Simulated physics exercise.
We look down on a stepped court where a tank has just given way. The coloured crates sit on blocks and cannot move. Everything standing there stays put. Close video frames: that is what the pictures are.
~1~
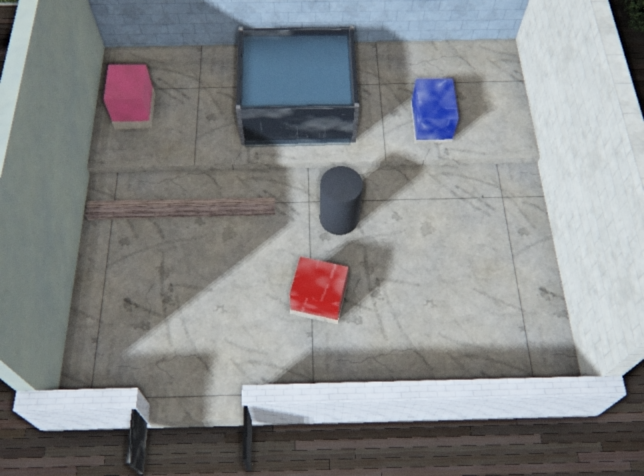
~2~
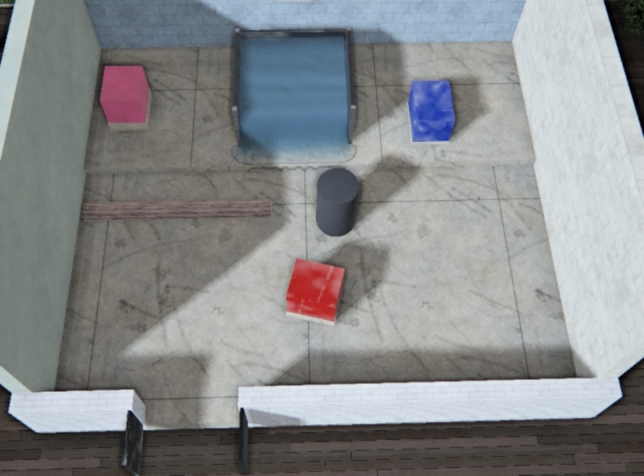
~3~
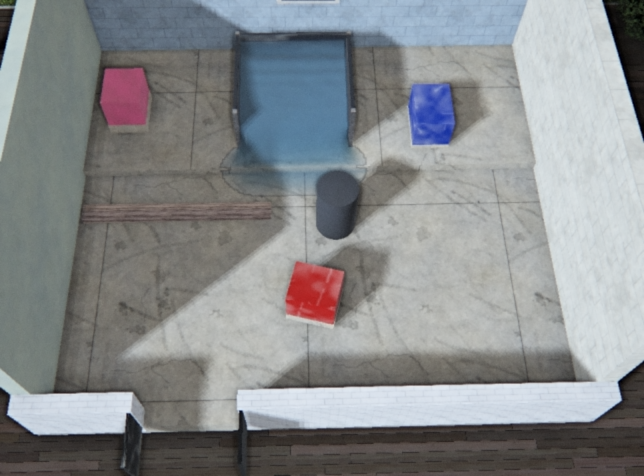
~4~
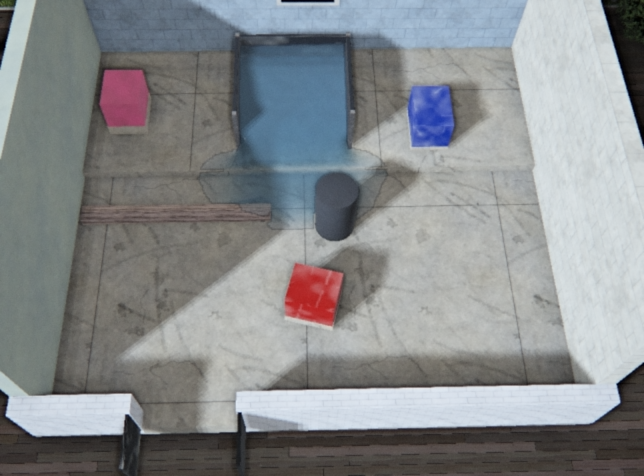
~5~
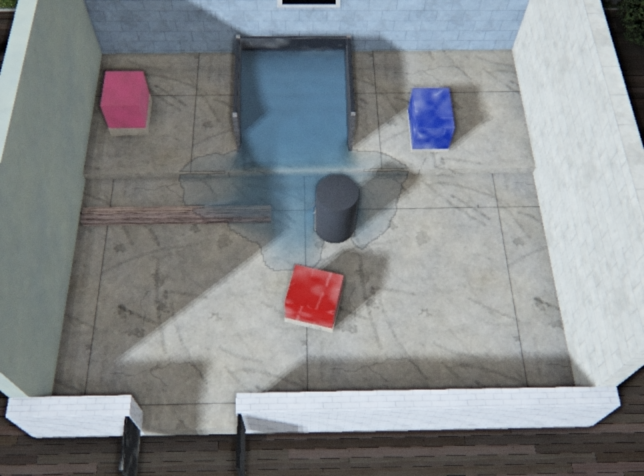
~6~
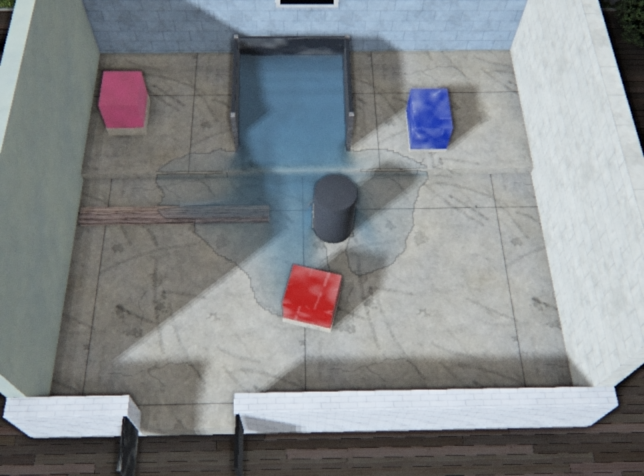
At first, blue water stands in an open tank at the back of a walled court, with pink, blue and red blocks and a dark cylinder around it. Then the water pours out the front, spreads to both sides and around the cylinder, and reaches the red block, which stays put.
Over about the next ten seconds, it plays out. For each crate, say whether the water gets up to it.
At the end, the blue crate remains clear of the water all along, the pink crate remains clear of the water all along, the red crate doesn't remain clear of the water all along.
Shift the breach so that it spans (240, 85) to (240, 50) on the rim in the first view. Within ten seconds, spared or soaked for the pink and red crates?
Taking them in turn, the pink crate is overtopped and the red crate is missed.
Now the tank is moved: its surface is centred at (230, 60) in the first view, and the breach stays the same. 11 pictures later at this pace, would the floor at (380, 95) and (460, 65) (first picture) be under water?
The first spot is not reached and the second is not reached.
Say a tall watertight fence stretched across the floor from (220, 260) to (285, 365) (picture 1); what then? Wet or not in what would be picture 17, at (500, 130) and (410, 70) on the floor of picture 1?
As listed: Clear, clear.
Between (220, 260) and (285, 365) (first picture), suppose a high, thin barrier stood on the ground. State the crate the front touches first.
I'd pick the crate marked red.
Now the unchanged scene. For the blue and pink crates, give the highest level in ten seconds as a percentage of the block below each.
20 and 10 per cent, roughly.
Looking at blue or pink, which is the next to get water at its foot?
My answer: The blue-painted one.
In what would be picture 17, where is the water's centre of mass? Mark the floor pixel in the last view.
Roughly (290, 229) in the last picture.
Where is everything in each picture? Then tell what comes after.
The first frame shows still water in the open tank at (297, 70).
In the second frame, the front is at (236, 149), out from the gap at (295, 130).
In the third frame, water pours out at (295, 135) and has run to (227, 168).
In the fourth frame, water pours out at (294, 139) and has run to (218, 204).
In the fifth frame, the front is at (277, 264), out from the gap at (295, 141).
In the sixth frame, the front is at (279, 309), out from the gap at (293, 142).
A moment on, water covers 35 % of the floor; the blue crate water round its plinth, the pink crate not reached, the red crate water round its plinth.
Next, water covers 60 % of the floor; the blue crate water round its plinth, the pink crate not reached, the red crate water round its plinth.
Then, water covers 60 % of the floor; the blue crate water round its plinth, the pink crate water round its plinth, the red crate water round its plinth.
Later, water covers 65 % of the floor; the blue crate water round its plinth, the pink crate water round its plinth, the red crate water round its plinth.
In the end, water covers 65 % of the floor; the blue crate stayed above the water, the pink crate stayed above the water, the red crate was topped.
